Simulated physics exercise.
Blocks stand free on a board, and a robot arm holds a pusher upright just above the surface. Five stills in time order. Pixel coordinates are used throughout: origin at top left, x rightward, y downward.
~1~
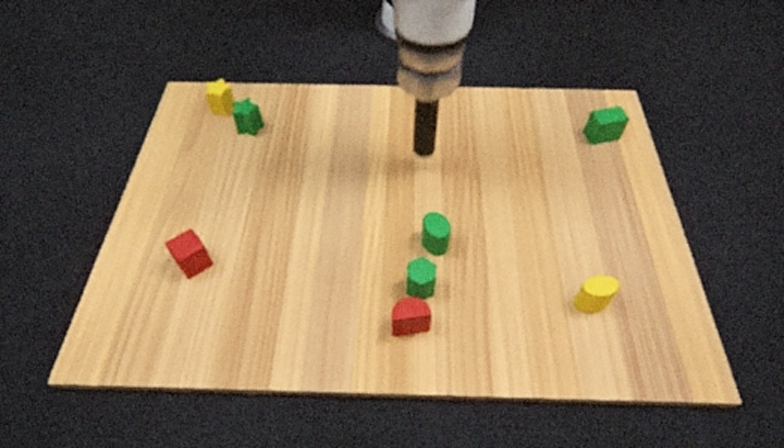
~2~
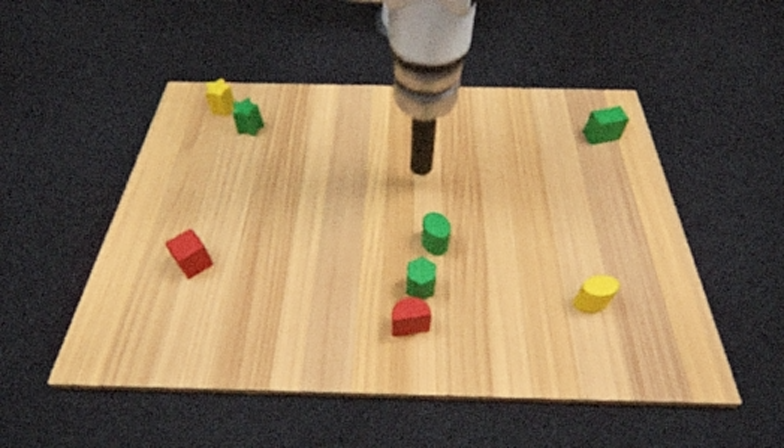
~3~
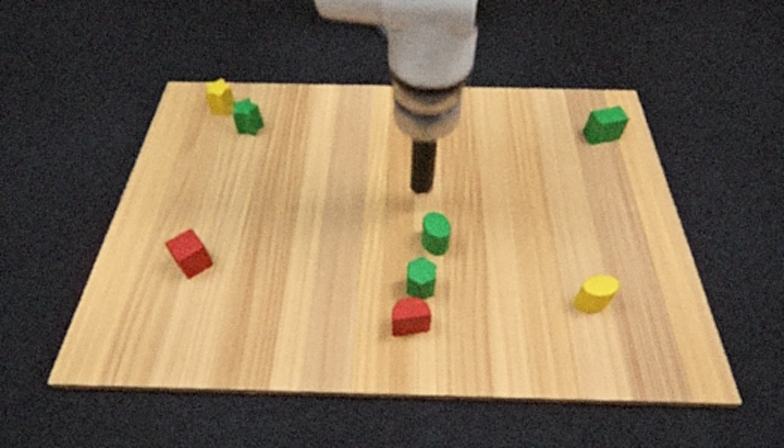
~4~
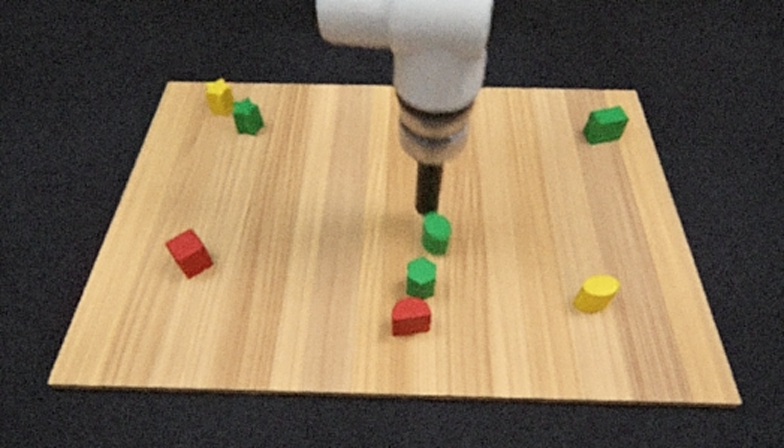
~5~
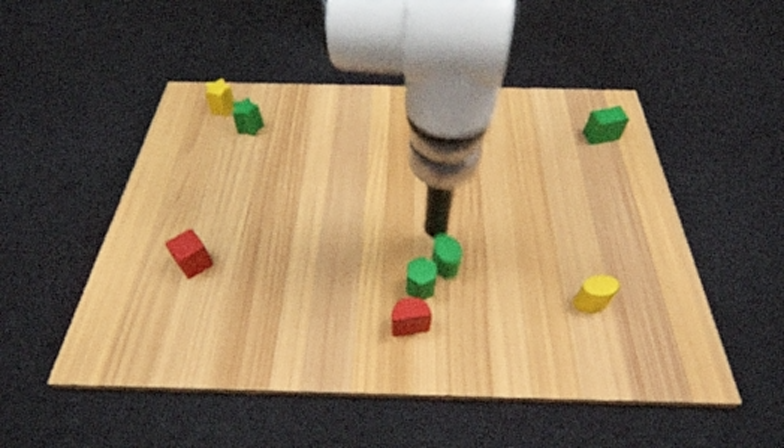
On a wooden board scattered with red, green and yellow blocks, a robot arm moves its upright pusher toward the viewer until it nudges a green oval block slightly forward and right, beside a green hexagon that stays still.
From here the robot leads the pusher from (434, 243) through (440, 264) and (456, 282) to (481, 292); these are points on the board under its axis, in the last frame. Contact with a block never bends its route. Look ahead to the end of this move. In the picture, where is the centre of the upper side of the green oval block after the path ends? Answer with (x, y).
Its top face will be centred at roughly (491, 303).
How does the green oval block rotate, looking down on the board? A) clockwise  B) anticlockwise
(A)
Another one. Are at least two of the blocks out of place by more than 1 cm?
No, I don't think so.
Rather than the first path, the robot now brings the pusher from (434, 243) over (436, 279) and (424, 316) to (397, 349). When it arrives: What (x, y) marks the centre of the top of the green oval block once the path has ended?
By then it is at (463, 288).
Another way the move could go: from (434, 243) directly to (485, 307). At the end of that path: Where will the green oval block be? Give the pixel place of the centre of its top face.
At roughly (475, 313).
The first path, step by step. Halfway along, pusher (449, 261); green oval block (467, 279), turned 20° anticlockwise.
At the end, pusher (485, 279); green hexagon unmoved; green oval block (491, 303), turned 25° clockwise.
